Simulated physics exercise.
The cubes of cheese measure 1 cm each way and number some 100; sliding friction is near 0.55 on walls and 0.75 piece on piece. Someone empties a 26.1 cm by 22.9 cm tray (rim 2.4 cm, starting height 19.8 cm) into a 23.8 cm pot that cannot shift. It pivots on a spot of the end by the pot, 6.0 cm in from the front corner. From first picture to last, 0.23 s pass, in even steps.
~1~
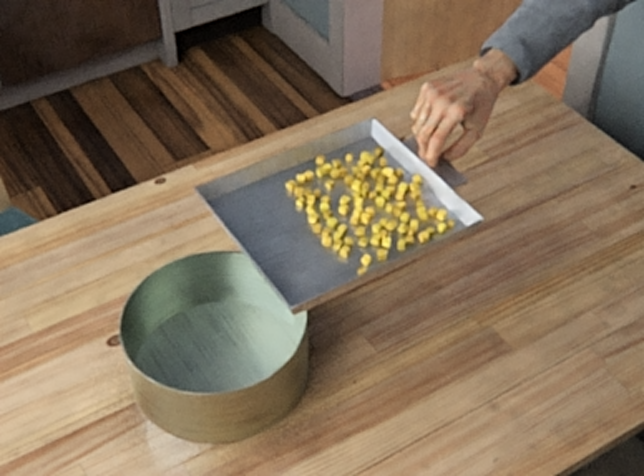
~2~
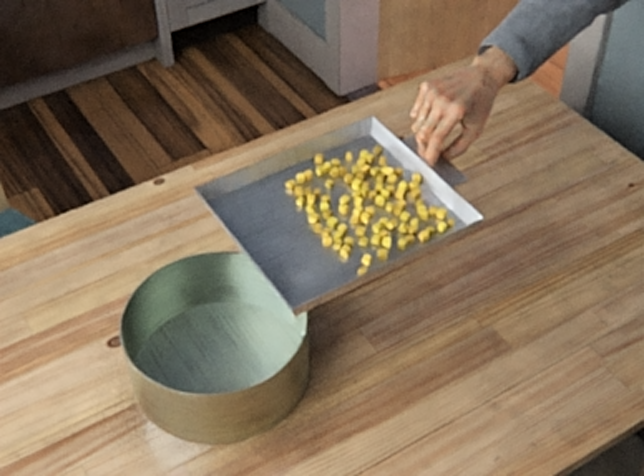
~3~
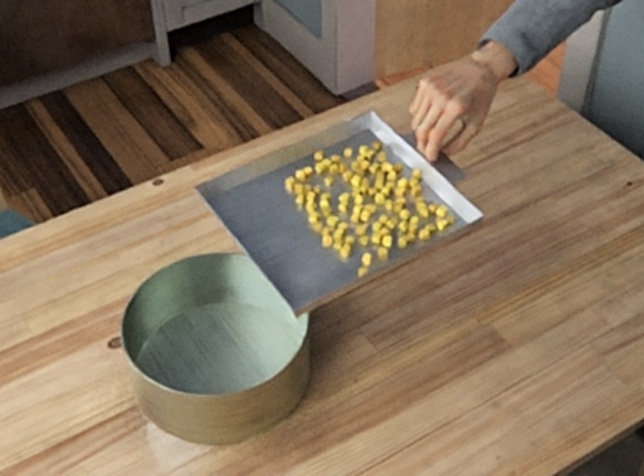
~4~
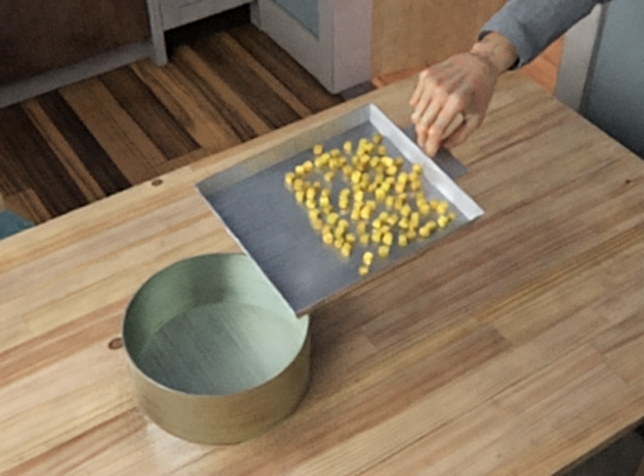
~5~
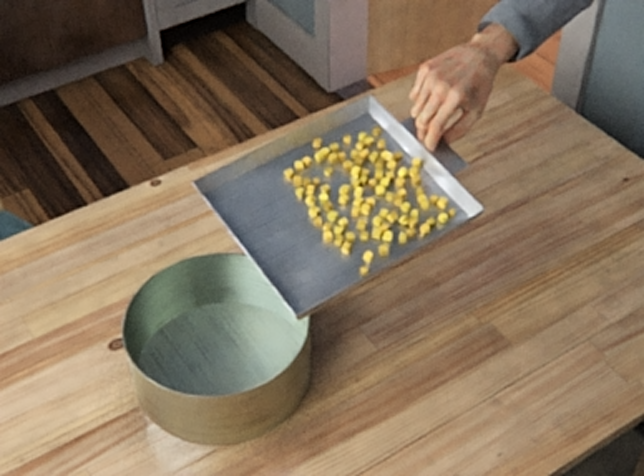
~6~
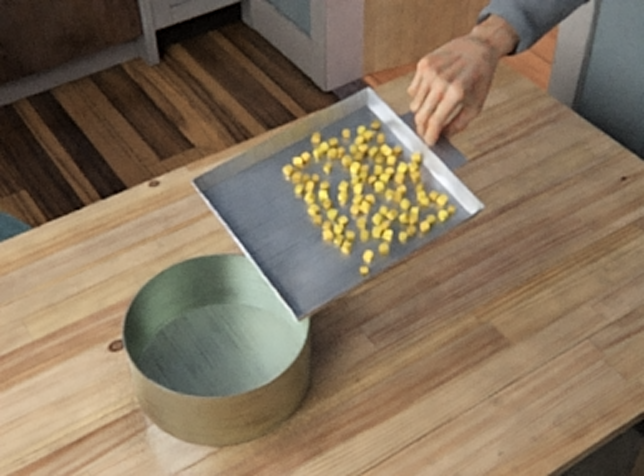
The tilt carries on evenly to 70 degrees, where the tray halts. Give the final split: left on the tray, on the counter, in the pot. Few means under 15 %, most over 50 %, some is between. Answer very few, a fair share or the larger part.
Tray a fair share, counter the larger part, pot very few.
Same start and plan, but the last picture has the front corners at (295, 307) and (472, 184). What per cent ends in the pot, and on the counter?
Pot 45, counter 15.
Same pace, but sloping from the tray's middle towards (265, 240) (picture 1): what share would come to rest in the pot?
About 40 per cent.
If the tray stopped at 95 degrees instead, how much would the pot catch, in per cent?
It would be near 0 per cent.
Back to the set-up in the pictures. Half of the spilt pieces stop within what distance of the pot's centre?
Some 22 cm.
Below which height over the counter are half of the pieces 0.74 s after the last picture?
Some 20 cm.
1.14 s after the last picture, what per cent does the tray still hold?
Roughly 50 per cent.
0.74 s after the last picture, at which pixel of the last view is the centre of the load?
At about (329, 299).
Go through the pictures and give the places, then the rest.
In the first frame, tray tilt 0 degrees, front corners at (293, 301) and (475, 218); middle of the pieces at (359, 203); pot at (214, 317).
In the second frame, tray tilt 1 degrees, front corners at (294, 302) and (475, 217); middle of the pieces at (359, 202).
In the third frame, tray tilt 2 degrees, front corners at (295, 304) and (475, 214); middle of the pieces at (359, 200).
In the fourth frame, tray tilt 5 degrees, front corners at (297, 306) and (476, 211), lowest corner left front; middle of the pieces at (359, 196).
In the fifth frame, tray tilt 8 degrees, front corners at (297, 309) and (476, 208), lowest corner left front; middle of the pieces at (359, 192).
In the sixth frame, tray tilt 11 degrees, front corners at (298, 312) and (476, 206), lowest corner left front; middle of the pieces at (359, 189); pot at (217, 321).
Then, 0.45 s after the last picture, tilt 40 degrees; the tray holds 100 %, the pot 0 %.
Then, 0.74 s after the last picture, tilt 58 degrees; the tray holds 85 %, the pot 0 %.
Then, 1.14 s after the last picture, tilt 70 degrees; the tray holds 50 %, the pot 0 %.
In the end, tray 25 %, counter 75 %, pot 0 %.
